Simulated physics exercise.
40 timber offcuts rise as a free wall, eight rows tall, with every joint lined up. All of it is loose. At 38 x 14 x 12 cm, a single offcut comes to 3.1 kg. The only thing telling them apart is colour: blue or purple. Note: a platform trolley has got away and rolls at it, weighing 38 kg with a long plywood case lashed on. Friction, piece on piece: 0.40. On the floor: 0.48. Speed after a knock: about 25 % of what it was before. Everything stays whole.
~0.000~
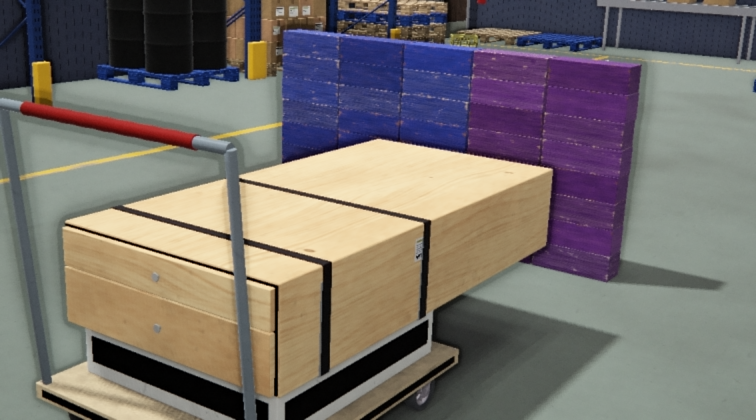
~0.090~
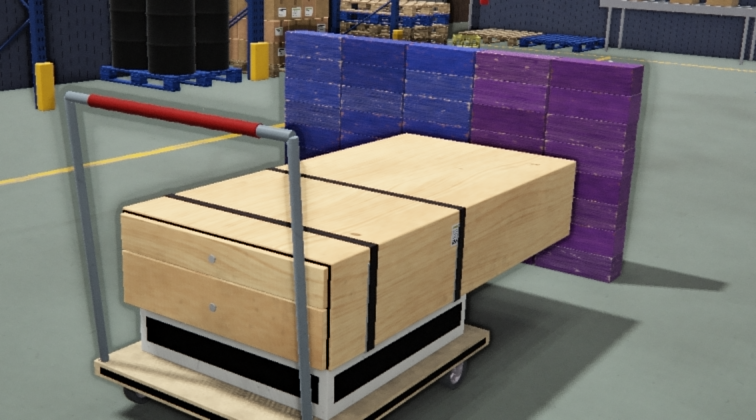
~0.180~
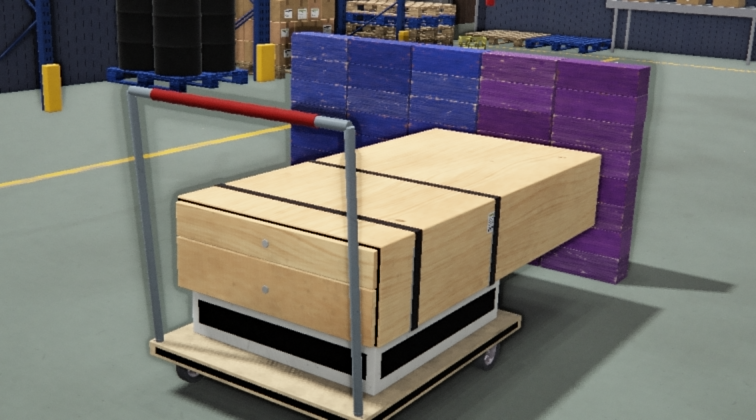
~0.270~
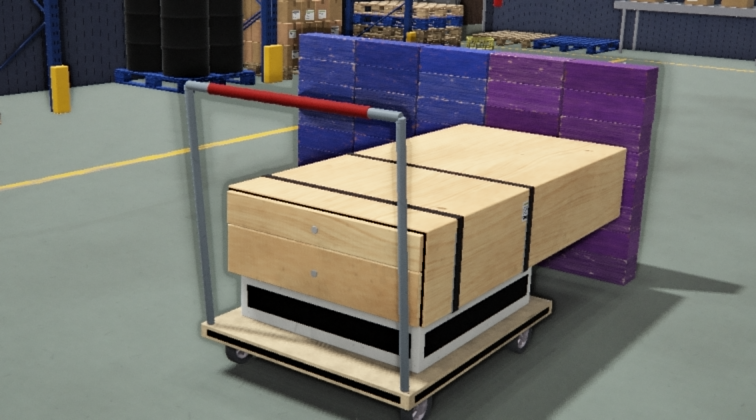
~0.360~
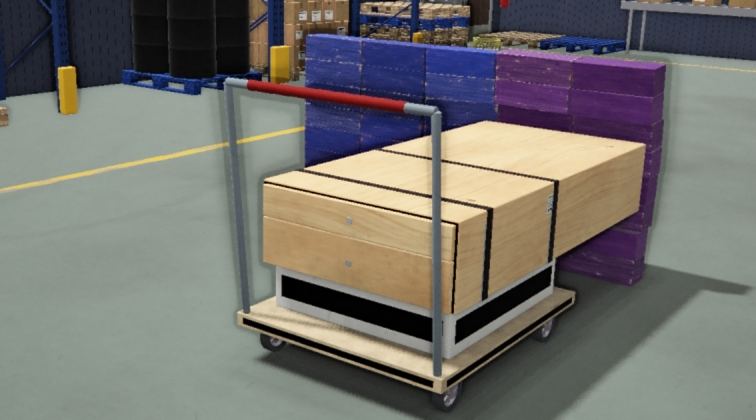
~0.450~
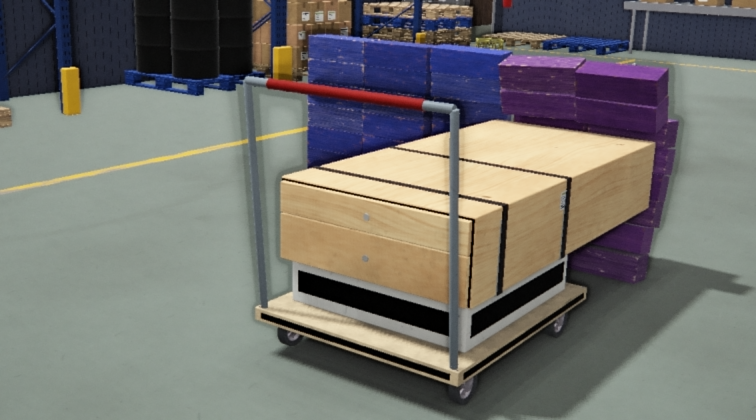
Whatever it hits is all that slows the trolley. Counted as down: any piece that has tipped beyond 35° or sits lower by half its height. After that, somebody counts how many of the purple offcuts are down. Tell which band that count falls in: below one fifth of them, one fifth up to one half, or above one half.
The count falls above one half.
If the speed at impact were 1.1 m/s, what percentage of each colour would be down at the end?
Result - blue: 0%; purple: 100%.
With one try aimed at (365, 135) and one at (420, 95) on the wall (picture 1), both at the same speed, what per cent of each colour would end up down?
You'd get blue at 100 followed by 50, and purple at 0 followed by 20 percent.
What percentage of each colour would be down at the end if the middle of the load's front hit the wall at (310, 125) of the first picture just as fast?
For blue it's 60 per cent, for purple 0 per cent.
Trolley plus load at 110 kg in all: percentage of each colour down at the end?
For blue it's 20, for purple it's 90 in a hundred.
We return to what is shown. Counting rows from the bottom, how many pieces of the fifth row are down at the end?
From that row, 3 end down.
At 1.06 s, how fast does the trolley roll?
About 0.4 m/s.
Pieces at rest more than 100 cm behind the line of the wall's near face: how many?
About 4 pieces.
By 0.66 s, load 24 cm past the wall's line, still rolling; 14 of the 16 purple offcuts down (14 of 40 in all colours); top purple offcut tilted 43°, 14 cm lower.
By 1.06 s, load 40 cm past the wall's line, still rolling; 14 of the 16 purple offcuts down (21 of 40 in all colours); top purple offcut on its side.
When it is over (3.0 s), load 68 cm past the wall's line, stopped; 14 of the 16 purple offcuts down (21 of 40 in all colours); top purple offcut on its side; top blue offcut unmoved. That is 88 per cent. In pixels of the last frame, middles, top purple offcut near (705, 123), top blue offcut near (402, 56).
